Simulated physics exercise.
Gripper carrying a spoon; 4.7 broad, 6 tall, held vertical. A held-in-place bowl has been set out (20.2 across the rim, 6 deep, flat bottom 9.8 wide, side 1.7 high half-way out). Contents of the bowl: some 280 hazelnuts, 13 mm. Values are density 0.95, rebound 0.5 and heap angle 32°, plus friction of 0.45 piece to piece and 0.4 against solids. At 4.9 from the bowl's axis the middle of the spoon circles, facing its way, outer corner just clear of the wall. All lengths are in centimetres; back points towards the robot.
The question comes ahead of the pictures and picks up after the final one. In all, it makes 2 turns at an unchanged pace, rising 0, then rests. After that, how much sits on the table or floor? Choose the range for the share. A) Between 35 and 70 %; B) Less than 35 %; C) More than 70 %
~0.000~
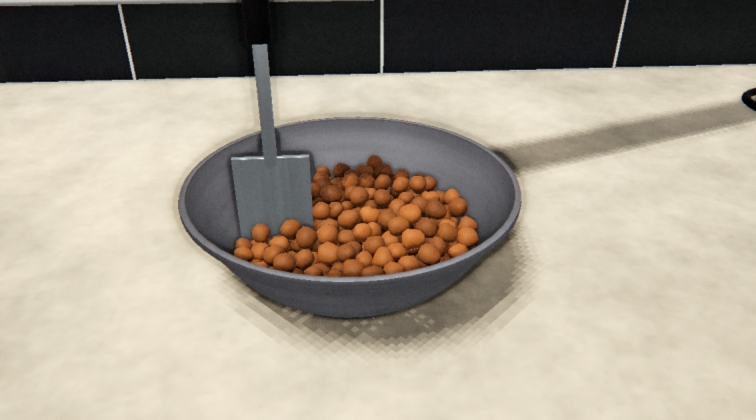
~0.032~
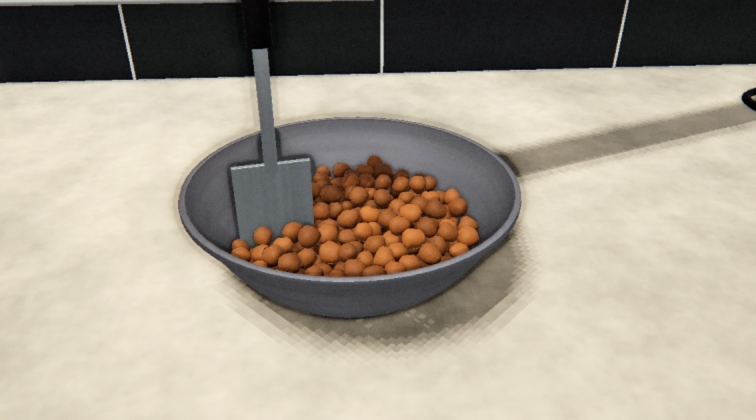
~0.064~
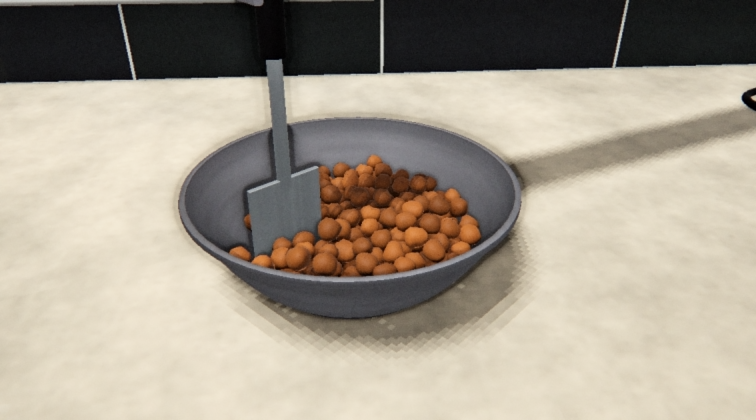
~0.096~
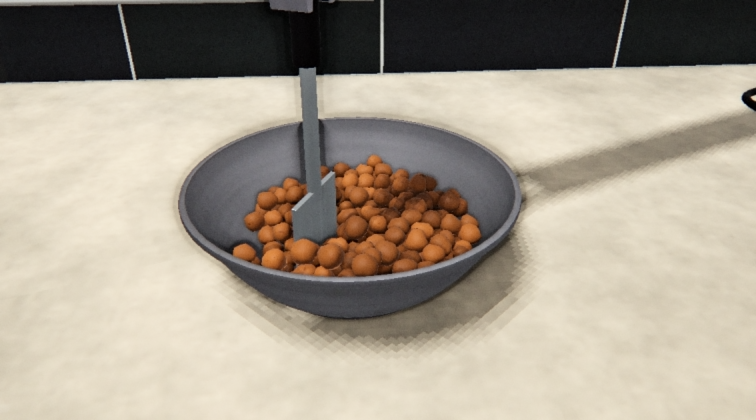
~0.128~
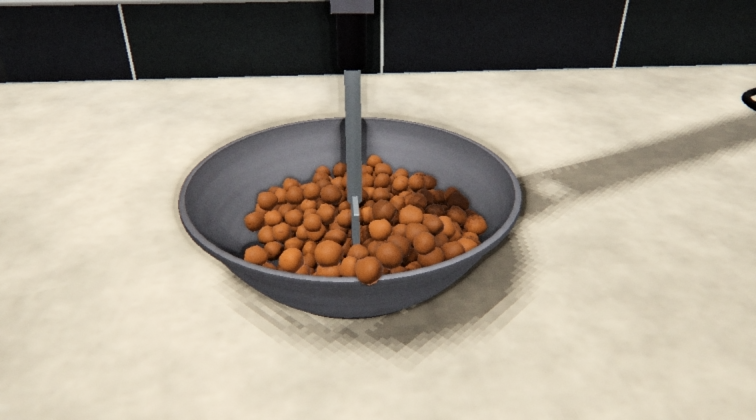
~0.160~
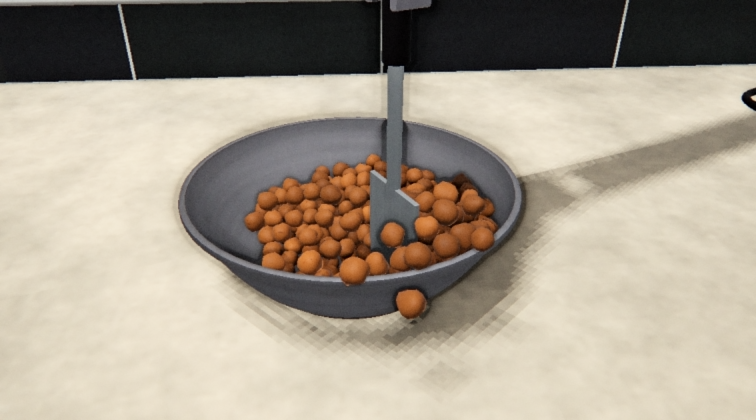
A, between 35 and 70 %.
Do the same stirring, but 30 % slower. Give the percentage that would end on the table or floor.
35 %.
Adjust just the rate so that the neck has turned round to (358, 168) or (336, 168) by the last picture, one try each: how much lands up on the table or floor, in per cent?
Around 35 and 30 per cent respectively.
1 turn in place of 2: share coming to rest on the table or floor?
I'd reckon near 35 per cent.
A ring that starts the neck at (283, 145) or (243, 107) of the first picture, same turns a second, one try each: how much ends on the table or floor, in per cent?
40 and 30 per cent.
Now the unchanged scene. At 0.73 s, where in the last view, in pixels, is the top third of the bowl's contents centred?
(415, 162).
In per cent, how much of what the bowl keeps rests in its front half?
Near 60 per cent of what stays in the bowl.
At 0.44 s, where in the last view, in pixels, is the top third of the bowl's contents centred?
Near (233, 197).
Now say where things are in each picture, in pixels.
The first picture shows spoon neck at (268, 134), 0° round; upper third of the load around (369, 216), from x 245 to 465, top at y 165; 284 in the bowl.
The second picture shows spoon neck at (269, 140), 11° round; upper third of the load around (366, 219), from x 240 to 470, top at y 165.
The third picture shows spoon neck at (282, 155), 36° round; upper third of the load around (369, 225), from x 240 to 470, top at y 165.
The fourth picture shows spoon neck at (313, 165), 63° round; upper third of the load around (375, 234), from x 245 to 470, top at y 165.
The fifth picture shows spoon neck at (354, 168), 89° round; upper third of the load around (395, 232), from x 255 to 475, top at y 165; 283 in the bowl, 1 in flight or on the tool.
The sixth picture shows spoon neck at (394, 162), 116° round; upper third of the load around (427, 219), from x 255 to 485, top at y 160; 280 in the bowl, 4 in flight or on the tool.
After 0.44 s, 351° round, highest piece 9 above the table; 204 in the bowl, 50 on the table or floor, 30 in flight or on the tool.
After 0.73 s, 226° round, highest piece 8 above the table; 161 in the bowl, 117 on the table or floor, 6 in flight or on the tool.
After 1.07 s, 0° round, highest piece 6 above the table; 146 in the bowl, 138 on the table or floor.
After 1.77 s, 0° round, highest piece 5 above the table; 146 in the bowl, 138 on the table or floor.
At rest, 146 in the bowl, 138 on the table or floor. That is 49 % on the table or floor.
